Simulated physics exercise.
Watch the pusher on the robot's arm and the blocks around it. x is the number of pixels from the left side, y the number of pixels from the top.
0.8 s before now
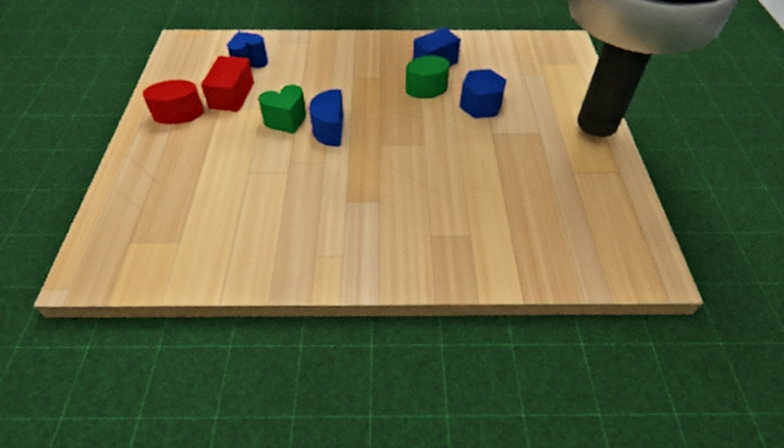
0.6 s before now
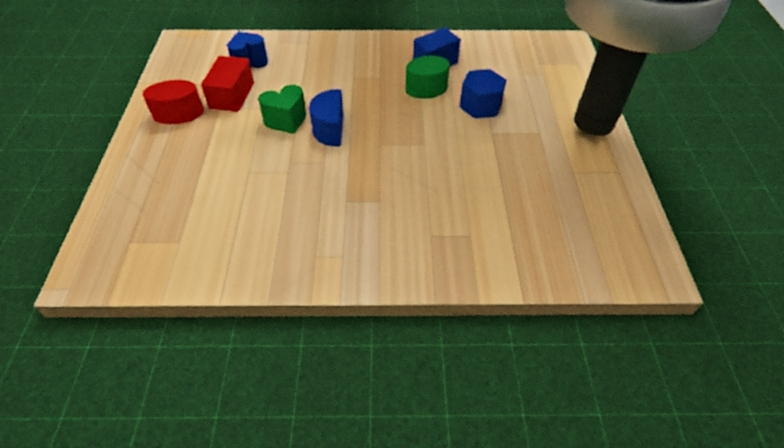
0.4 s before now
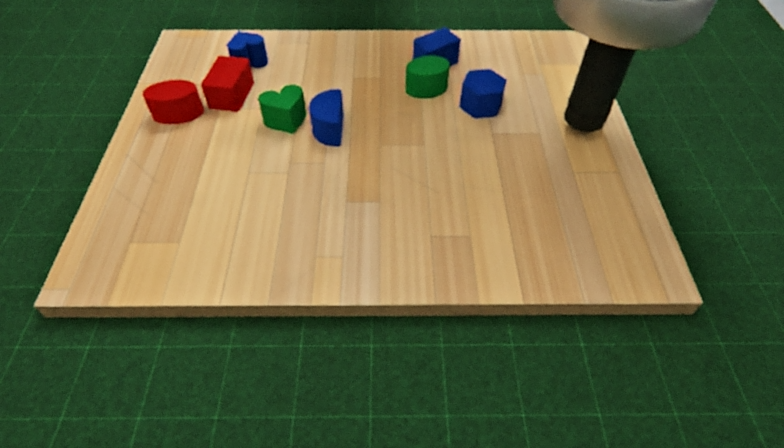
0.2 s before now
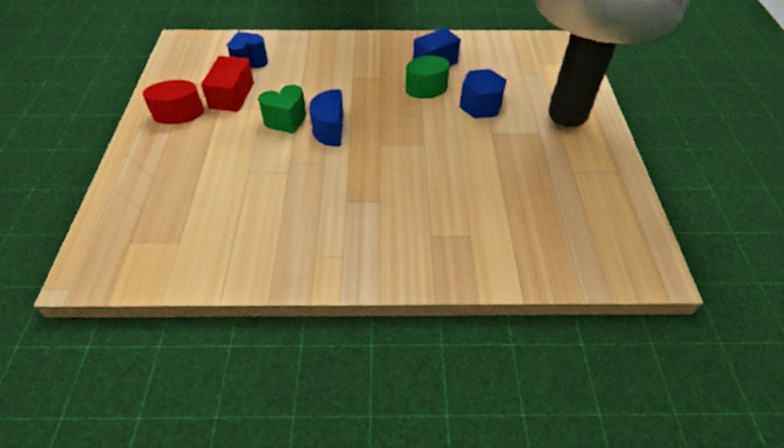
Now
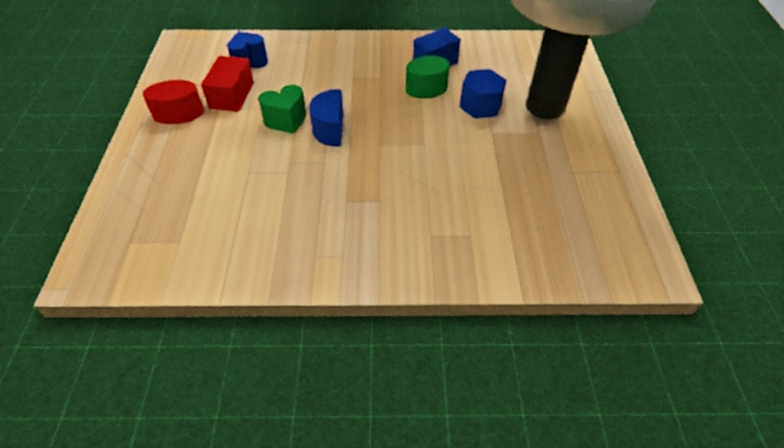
On a wooden board over a green surface, red, green and blue blocks sat still while a robot arm's dark pusher, barely moving at first, slid a short way left toward a blue block.
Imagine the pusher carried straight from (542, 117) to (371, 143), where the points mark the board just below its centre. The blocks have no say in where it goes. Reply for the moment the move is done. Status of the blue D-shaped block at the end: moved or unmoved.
It stays.
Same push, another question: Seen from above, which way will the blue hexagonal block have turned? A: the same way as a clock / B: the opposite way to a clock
I choose A.
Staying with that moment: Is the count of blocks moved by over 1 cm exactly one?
Yes.
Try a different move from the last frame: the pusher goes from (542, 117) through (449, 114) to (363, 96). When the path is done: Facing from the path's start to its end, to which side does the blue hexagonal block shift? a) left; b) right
My pick is b.
What follows on the original path. One third of the way, pusher at (489, 116); blue hexagonal block at (470, 79), turned 45° clockwise.
Two thirds of the way, pusher at (431, 125); blue hexagonal block at (467, 78), turned 50° clockwise.
At the end, pusher at (371, 134); blue D-shaped block unmoved; blue hexagonal block at (467, 78), turned 50° clockwise.
